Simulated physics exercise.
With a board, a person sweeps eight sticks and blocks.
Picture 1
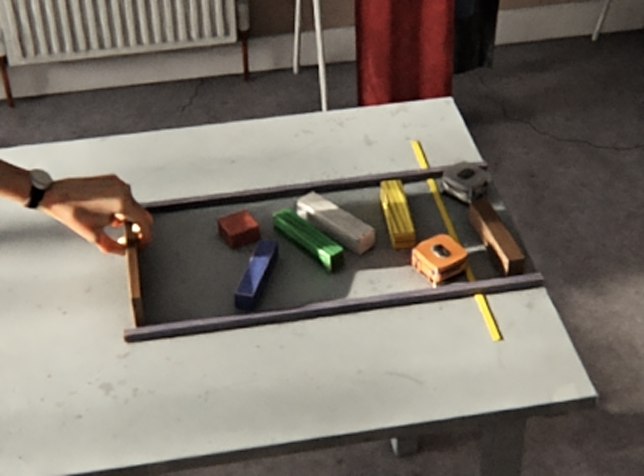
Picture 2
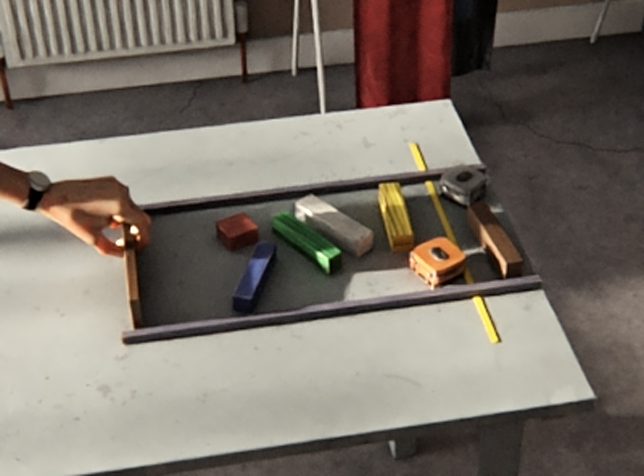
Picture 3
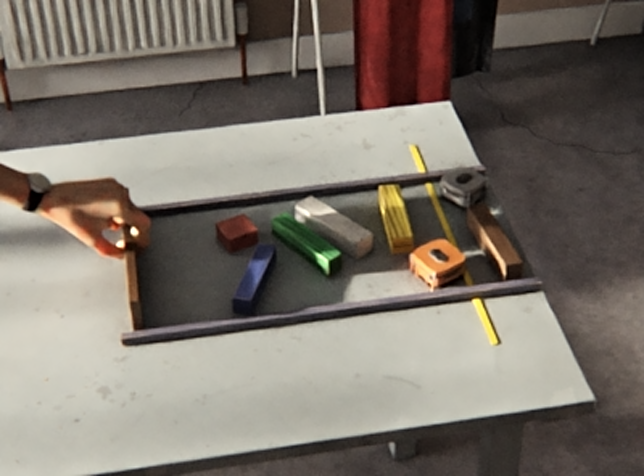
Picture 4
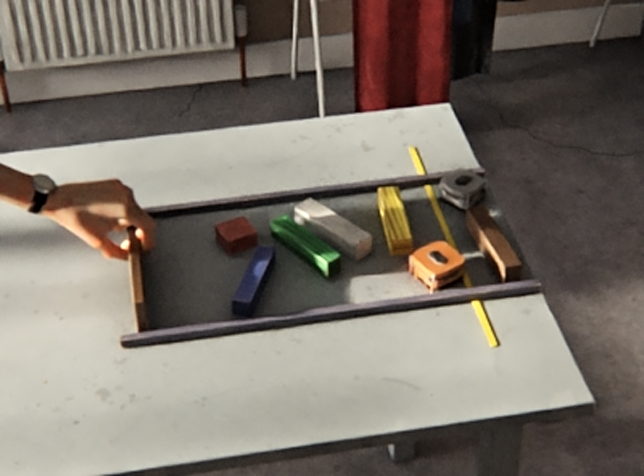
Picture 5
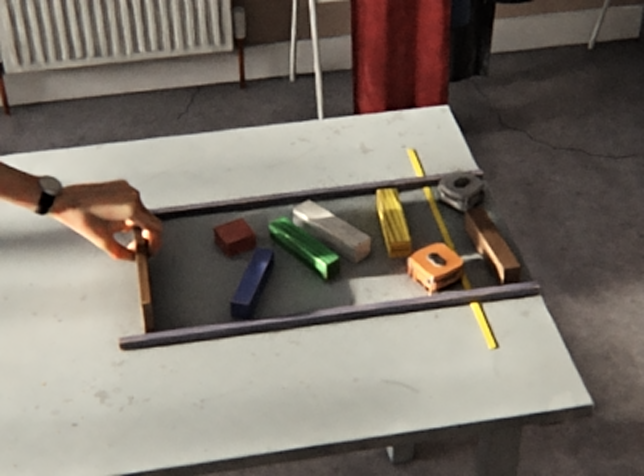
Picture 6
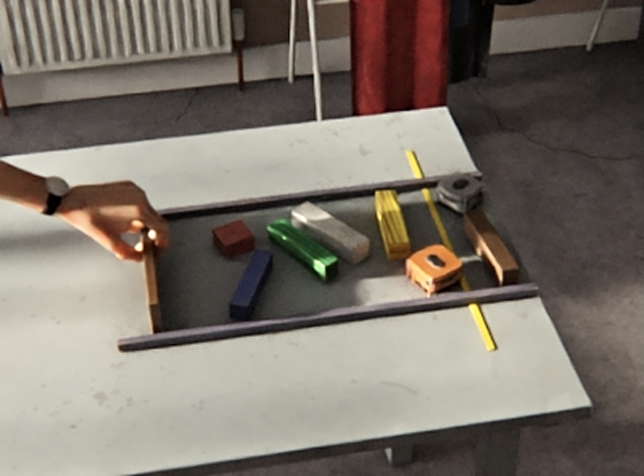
A hand sliding a wooden board slightly right between two dark rails, coloured blocks and two tape measures lying still ahead.
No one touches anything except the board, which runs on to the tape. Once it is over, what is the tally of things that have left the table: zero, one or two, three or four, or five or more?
The ones that fall? Three or four of them, I think.
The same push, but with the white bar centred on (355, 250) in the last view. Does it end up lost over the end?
Lab note: Started there, it remains on top.
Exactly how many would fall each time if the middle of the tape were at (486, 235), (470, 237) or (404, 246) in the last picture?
6, 5, 1.
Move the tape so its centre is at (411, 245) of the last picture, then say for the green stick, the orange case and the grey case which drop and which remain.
Well, the green stick stays where it is, the orange case stays where it is, and the grey case? It comes off.
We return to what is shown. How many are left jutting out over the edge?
2.
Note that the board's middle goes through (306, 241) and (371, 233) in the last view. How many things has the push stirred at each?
4 at one spot and 7 at the other.
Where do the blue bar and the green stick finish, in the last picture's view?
Answer: First (465, 255), after that (485, 229).
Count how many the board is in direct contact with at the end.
The count is 2.
Soon after, none off yet; brown stick at rest near (491, 248); grey case at rest near (459, 194); orange case at rest near (435, 271).
After that, none off yet; brown stick at rest near (491, 248); grey case at rest near (461, 193); orange case moving near (446, 271).
In the end, the number that fall off is three or four; gone, yellow stick, grey case and brown stick.
